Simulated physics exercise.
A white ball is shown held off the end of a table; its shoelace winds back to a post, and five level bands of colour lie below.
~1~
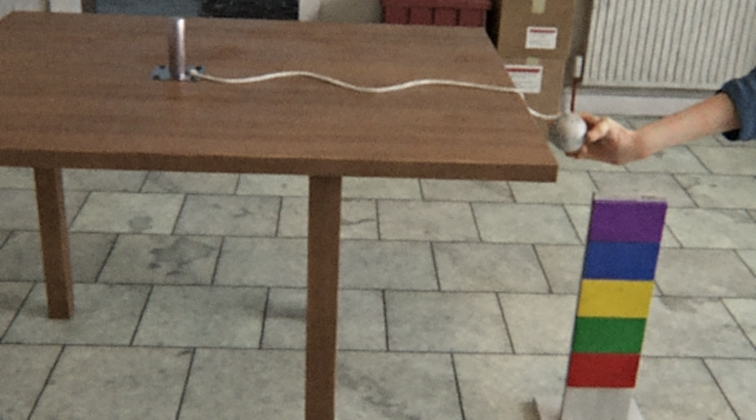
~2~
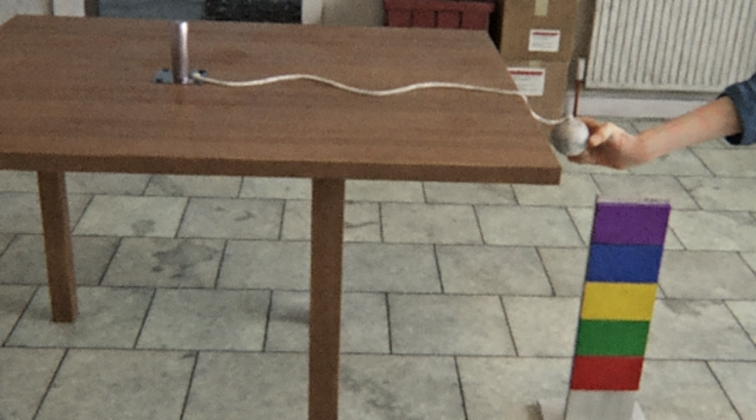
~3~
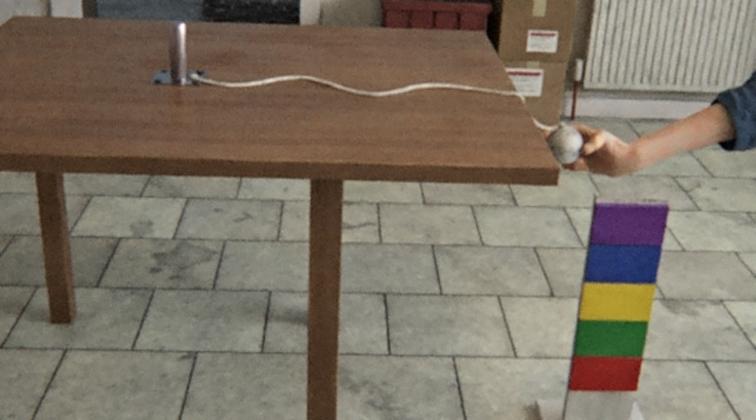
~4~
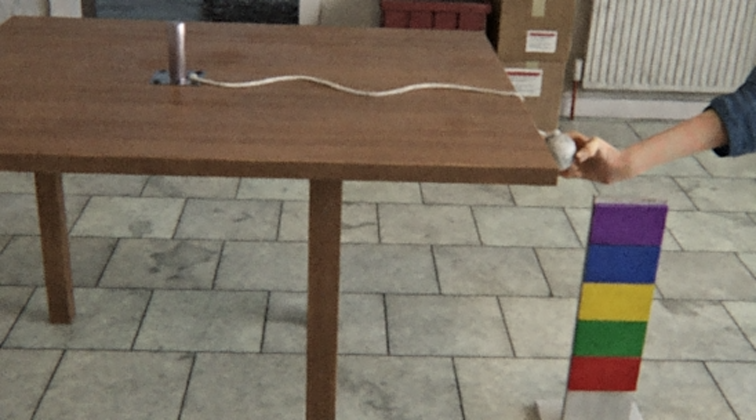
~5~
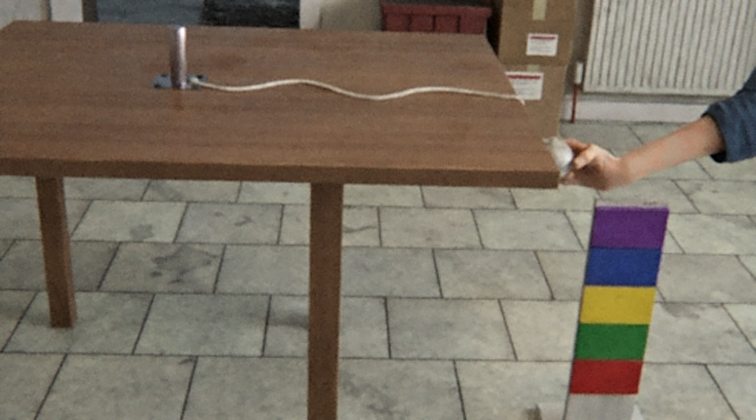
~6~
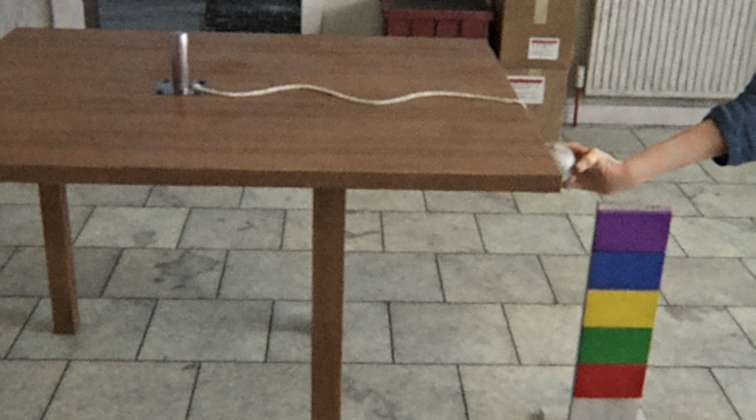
A hand holds a white ball on a shoelace off the table's end, lowering it slightly.
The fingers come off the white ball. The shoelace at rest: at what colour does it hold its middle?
The colour is purple.
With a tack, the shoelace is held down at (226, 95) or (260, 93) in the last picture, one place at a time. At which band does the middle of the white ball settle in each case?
First try purple, second try purple.
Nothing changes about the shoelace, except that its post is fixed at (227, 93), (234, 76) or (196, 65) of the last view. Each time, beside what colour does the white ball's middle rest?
First try: Blue; second try: Blue; third try: Purple.
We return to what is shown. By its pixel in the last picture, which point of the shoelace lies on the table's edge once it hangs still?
Look around (476, 97).
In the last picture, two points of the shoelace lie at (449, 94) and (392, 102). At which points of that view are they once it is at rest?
The first lands at (497, 100), while the second lands at (428, 97).
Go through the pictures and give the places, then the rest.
White ball (568, 133); purple (628, 223); blue (622, 262); yellow (616, 300); green (610, 336); red (604, 372), in the first picture.
White ball (570, 137); shoelace through (224, 84) (293, 77) (359, 92) (423, 86) (503, 92), in the second picture.
White ball (564, 145), in the third picture.
White ball (557, 152); shoelace through (221, 85) (290, 78) (356, 93) (420, 87) (501, 93), in the fourth picture.
White ball (555, 159), in the fifth picture.
White ball (556, 163); shoelace through (224, 95) (293, 87) (359, 101) (423, 95) (503, 101), in the sixth picture.
Soon after, ball near (541, 226); level with purple.
Then, ball near (486, 224); level with purple.
Further on, ball near (500, 228); level with purple.
At rest, ball near (505, 228); level with purple. Its middle rests at the purple band.
